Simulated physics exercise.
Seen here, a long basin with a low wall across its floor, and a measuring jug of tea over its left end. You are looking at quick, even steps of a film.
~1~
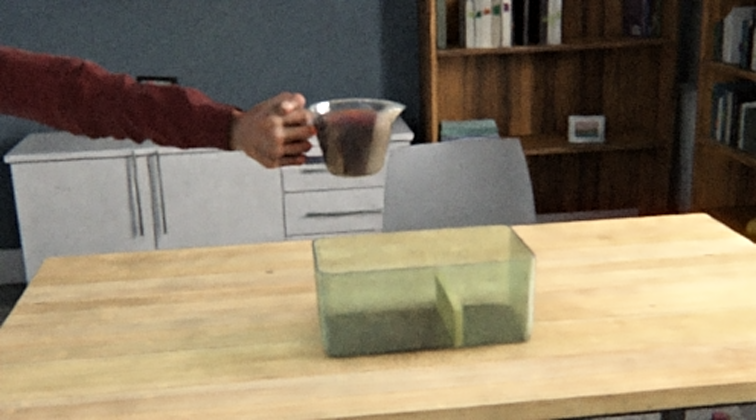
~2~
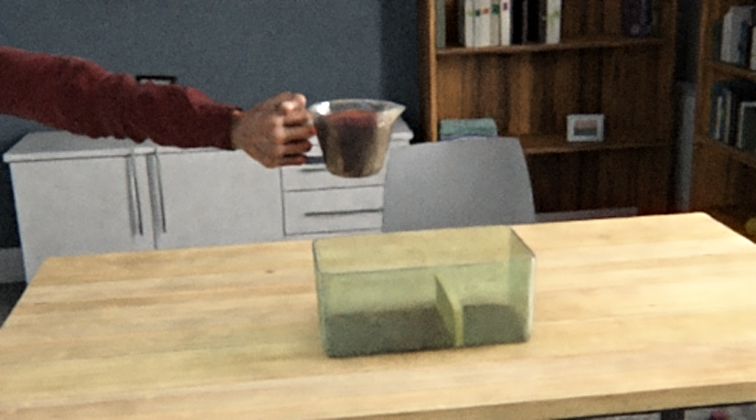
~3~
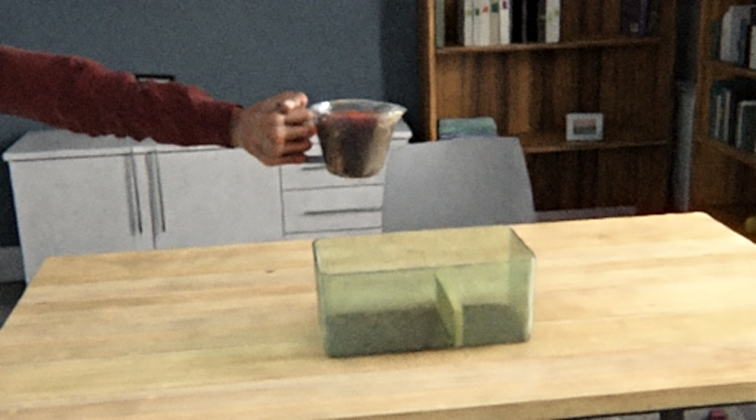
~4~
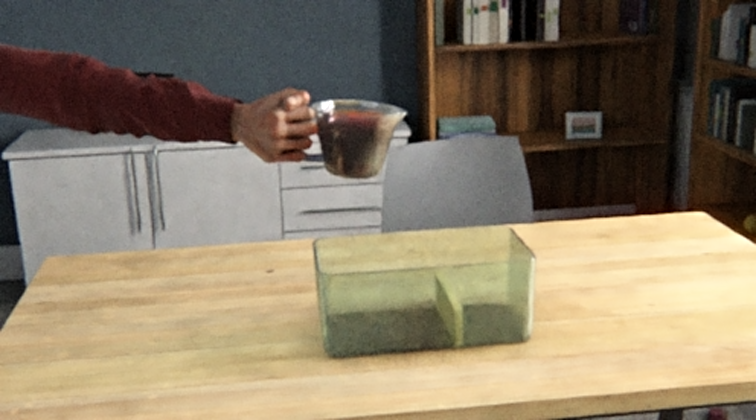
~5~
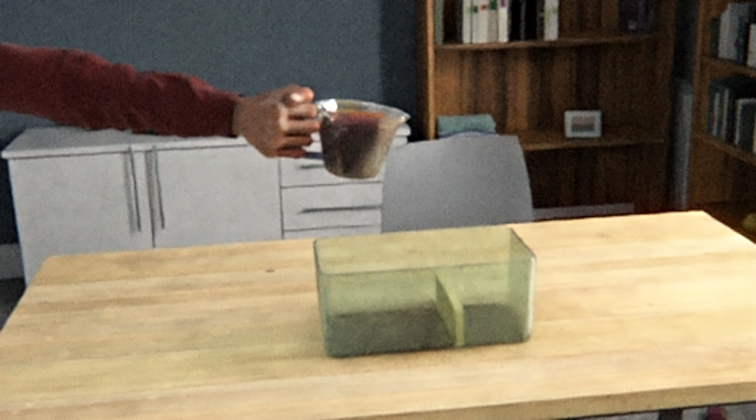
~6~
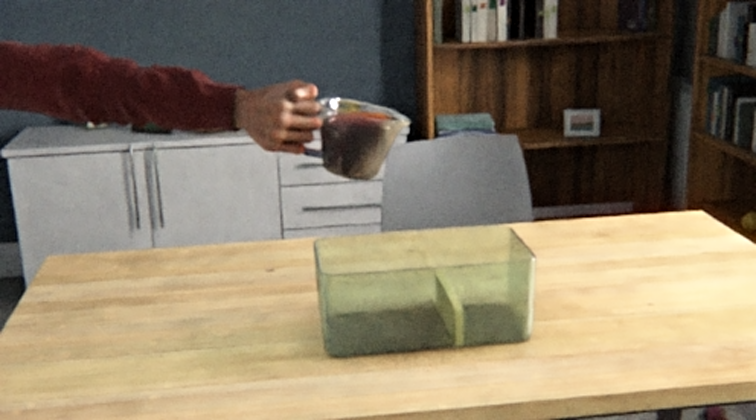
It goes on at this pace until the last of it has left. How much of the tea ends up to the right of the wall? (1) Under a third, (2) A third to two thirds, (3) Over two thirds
The answer is 2.
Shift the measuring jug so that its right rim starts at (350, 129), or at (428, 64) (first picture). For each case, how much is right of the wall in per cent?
Start one gives some 0 %, start two some 80 %.
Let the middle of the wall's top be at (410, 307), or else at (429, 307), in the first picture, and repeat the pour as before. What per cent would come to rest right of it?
In order, some 90 and 85 in a hundred.
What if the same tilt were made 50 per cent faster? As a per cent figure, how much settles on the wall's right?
Near 40 parts in a hundred.
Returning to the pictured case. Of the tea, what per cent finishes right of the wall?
I'd put it near 60 per cent.
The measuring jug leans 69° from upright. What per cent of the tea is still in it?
About 60 %.
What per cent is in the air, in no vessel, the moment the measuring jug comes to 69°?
Somewhere around 30 per cent of it.
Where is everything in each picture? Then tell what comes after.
In the first frame, tilt 0°; pouring edge (405, 106); surface from (313, 119) to (393, 115); the long basin's rim runs from (315, 257) to (523, 243); the wall's top is at (448, 291).
In the second frame, tilt 1°; pouring edge (406, 107); surface from (314, 119) to (393, 115).
In the third frame, tilt 2°; pouring edge (407, 109); surface from (315, 119) to (394, 116).
In the fourth frame, tilt 5°; pouring edge (408, 112); surface from (317, 119) to (395, 117).
In the fifth frame, tilt 9°; pouring edge (410, 115); surface from (319, 119) to (398, 119).
In the sixth frame, tilt 13°; pouring edge (412, 120); surface from (321, 120) to (401, 120).
A moment on, the measuring jug is tipped part way and 59 per cent is still to pour, 1 is left of the wall and 8 right of it.
Next, the measuring jug is tipped on its side and 9 per cent is still to pour, 18 is left of the wall and 55 right of it.
Then the measuring jug is tipped on its side and 0 per cent is still to pour, 39 is left of the wall and 59 right of it.
Later the measuring jug is tipped on its side and 0 per cent is still to pour, 40 is left of the wall and 60 right of it.
Finally, 40 per cent lies left of the wall, 60 right of it and 1 outside.
